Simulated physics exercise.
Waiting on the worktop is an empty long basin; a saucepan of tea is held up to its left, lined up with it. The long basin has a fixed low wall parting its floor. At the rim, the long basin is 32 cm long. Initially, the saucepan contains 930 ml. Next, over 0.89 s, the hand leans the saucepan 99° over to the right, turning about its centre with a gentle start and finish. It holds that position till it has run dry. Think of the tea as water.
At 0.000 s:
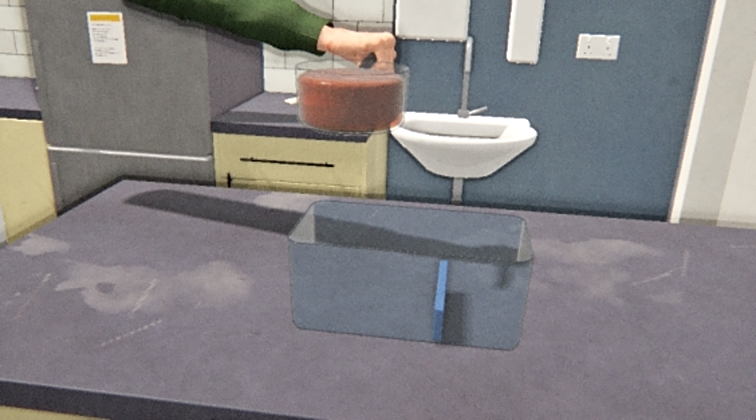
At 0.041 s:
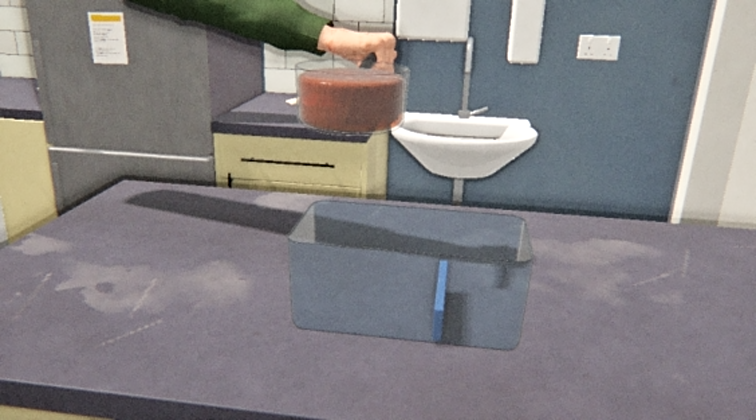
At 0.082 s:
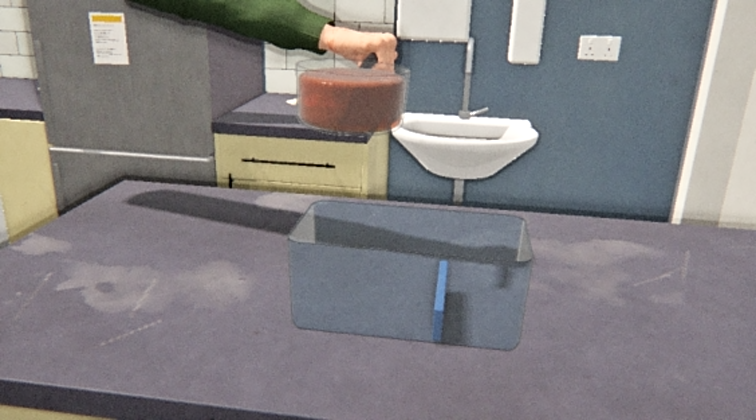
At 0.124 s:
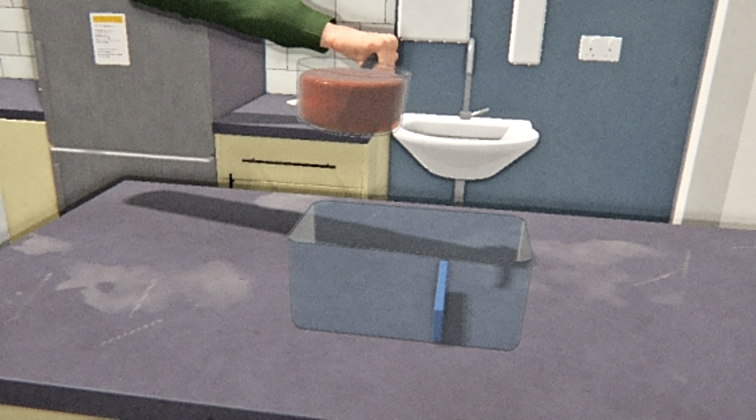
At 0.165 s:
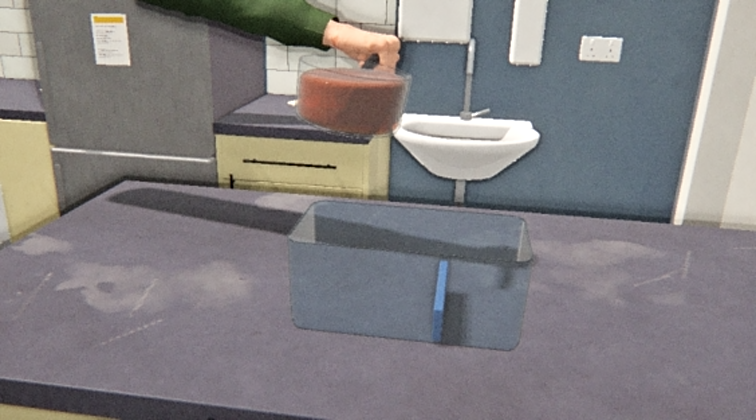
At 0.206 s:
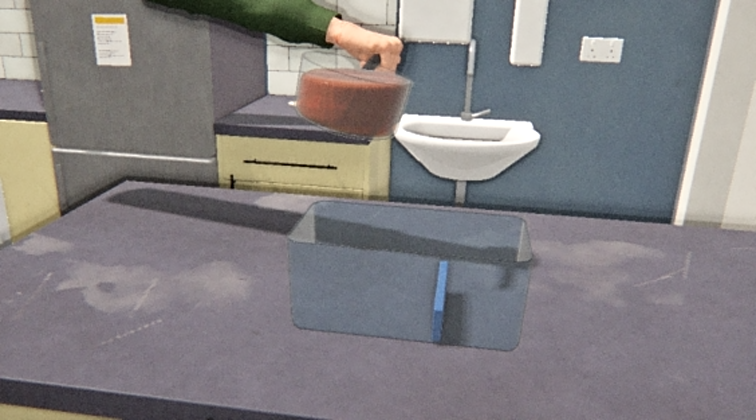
In a kitchen, a hand held a clear saucepan of reddish-brown tea above and to the left of an empty long basin on the worktop, then slowly leaned it slightly to the right.
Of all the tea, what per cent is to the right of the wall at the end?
I would say 64 percent.
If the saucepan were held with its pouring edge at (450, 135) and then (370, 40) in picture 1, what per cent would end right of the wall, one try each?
I'd say 75 percent on the first go, 25 percent on the next.
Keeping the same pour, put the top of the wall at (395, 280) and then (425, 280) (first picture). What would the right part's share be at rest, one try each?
Around 95 and 80 percent, in that order.
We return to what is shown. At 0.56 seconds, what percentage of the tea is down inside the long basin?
8 %, more or less.
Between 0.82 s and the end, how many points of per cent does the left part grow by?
Difference: Approx. 24 %.
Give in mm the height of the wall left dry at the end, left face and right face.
Noted: Left near 36 mm, right near 10 mm.
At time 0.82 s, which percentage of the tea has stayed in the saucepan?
Around 12 percent of it.
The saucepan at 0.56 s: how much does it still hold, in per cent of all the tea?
I reckon about 54 in a hundred is still held.
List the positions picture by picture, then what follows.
Tilt 0°; pouring edge (408, 71); surface from (301, 73) to (406, 78); the long basin's rim runs from (301, 220) to (529, 239); the wall's top is at (442, 284), in the first frame.
Tilt 1°; pouring edge (408, 72); surface from (301, 73) to (406, 79), in the second frame.
Tilt 2°; pouring edge (408, 73); surface from (302, 72) to (406, 79), in the third frame.
Tilt 5°; pouring edge (409, 76); surface from (302, 71) to (407, 80), in the fourth frame.
Tilt 8°; pouring edge (410, 80); surface from (303, 72) to (409, 81), in the fifth frame.
Tilt 13°; pouring edge (411, 85); surface from (304, 73) to (410, 82), in the sixth frame.
After 0.56 s the tilt is 69° and 55 per cent is still to pour, 2 is left of the wall and 6 right of it.
After 0.82 s the tilt is 98° and 11 per cent is still to pour, 12 is left of the wall and 63 right of it.
After 1.09 s the tilt is 99° and 2 per cent is still to pour, 31 is left of the wall and 64 right of it.
After 1.39 s the tilt is 99° and 0 per cent is still to pour, 35 is left of the wall and 64 right of it.
In the end 35 per cent lies left of the wall, 64 right of it and 1 outside.
